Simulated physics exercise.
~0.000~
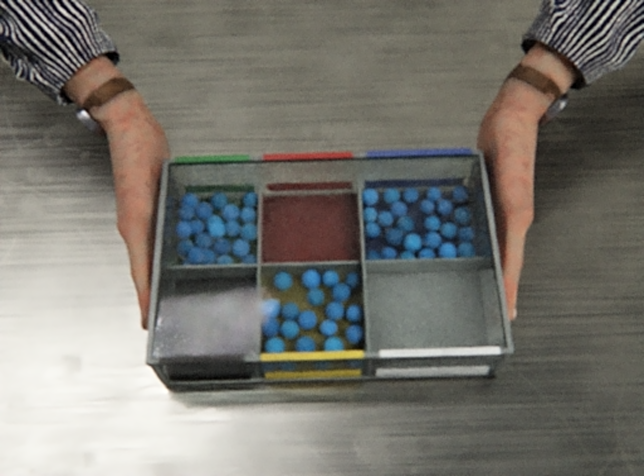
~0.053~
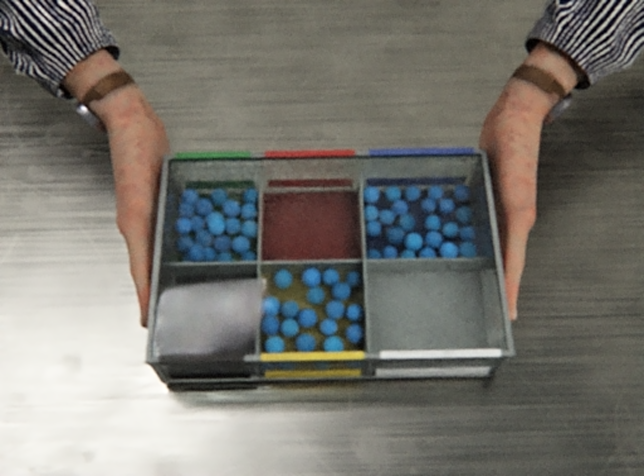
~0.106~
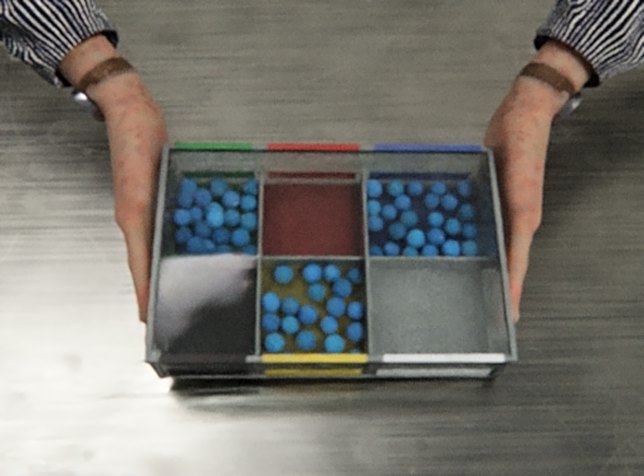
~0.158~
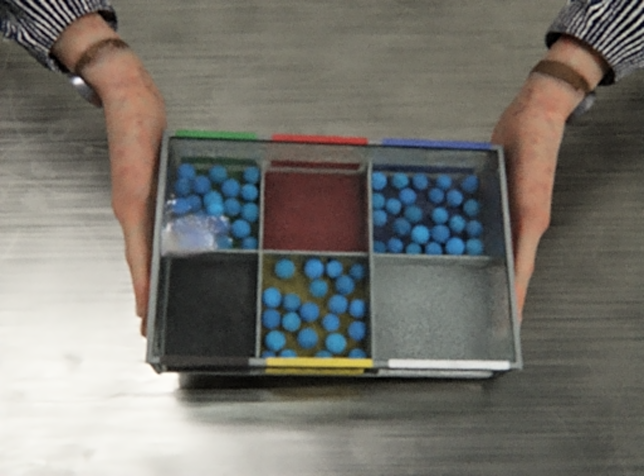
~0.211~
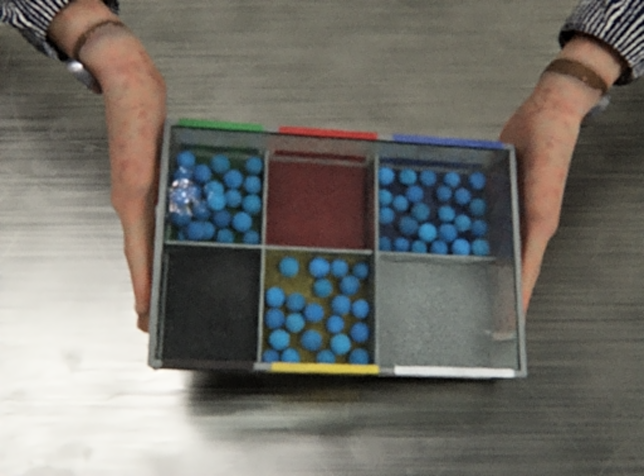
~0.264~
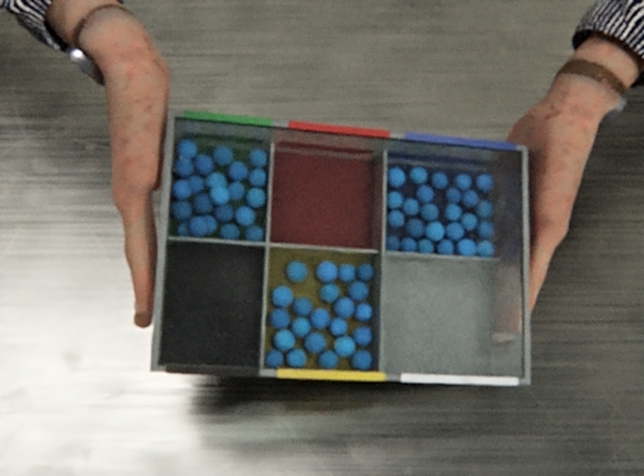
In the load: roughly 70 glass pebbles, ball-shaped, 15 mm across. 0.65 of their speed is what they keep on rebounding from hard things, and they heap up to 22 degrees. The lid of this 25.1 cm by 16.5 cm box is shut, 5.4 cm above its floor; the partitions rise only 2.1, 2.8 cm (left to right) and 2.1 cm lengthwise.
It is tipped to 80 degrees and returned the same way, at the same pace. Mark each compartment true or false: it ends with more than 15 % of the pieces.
Red: False, blue: True, green: False, yellow: True, white: True, black: False.
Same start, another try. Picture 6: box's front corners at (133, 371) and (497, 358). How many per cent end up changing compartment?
That gives some 35 per cent.
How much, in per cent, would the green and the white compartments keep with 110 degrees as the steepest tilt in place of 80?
You'd find green with 0 % and white with 65 %.
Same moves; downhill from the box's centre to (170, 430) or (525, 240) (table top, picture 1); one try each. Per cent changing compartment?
The share comes to roughly 50 in a hundred, then roughly 40 in a hundred.
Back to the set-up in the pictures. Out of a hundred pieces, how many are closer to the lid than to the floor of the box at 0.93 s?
Something like 20 percent of the pieces.
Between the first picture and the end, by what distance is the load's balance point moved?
Roughly 6.0 cm.
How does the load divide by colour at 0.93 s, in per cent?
Shares - red: 0, blue: 35, green: 25, yellow: 35, white: 0, black: 5.
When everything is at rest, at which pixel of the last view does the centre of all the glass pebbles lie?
Roughly pixel (353, 303).
After 0.93 s, tilt 79 degrees; blue 35 %, green 25 %, yellow 35 %, black 5 %.
After 1.38 s, tilt 33 degrees; blue 25 %, green 5 %, yellow 50 %, white 25 %.
After 1.90 s, tilt 0 degrees; blue 25 %, green 5 %, yellow 50 %, white 25 %.
In the end, at 2.8 s, red 0 %, blue 25 %, green 5 %, yellow 50 %, white 25 %, black 0 %.
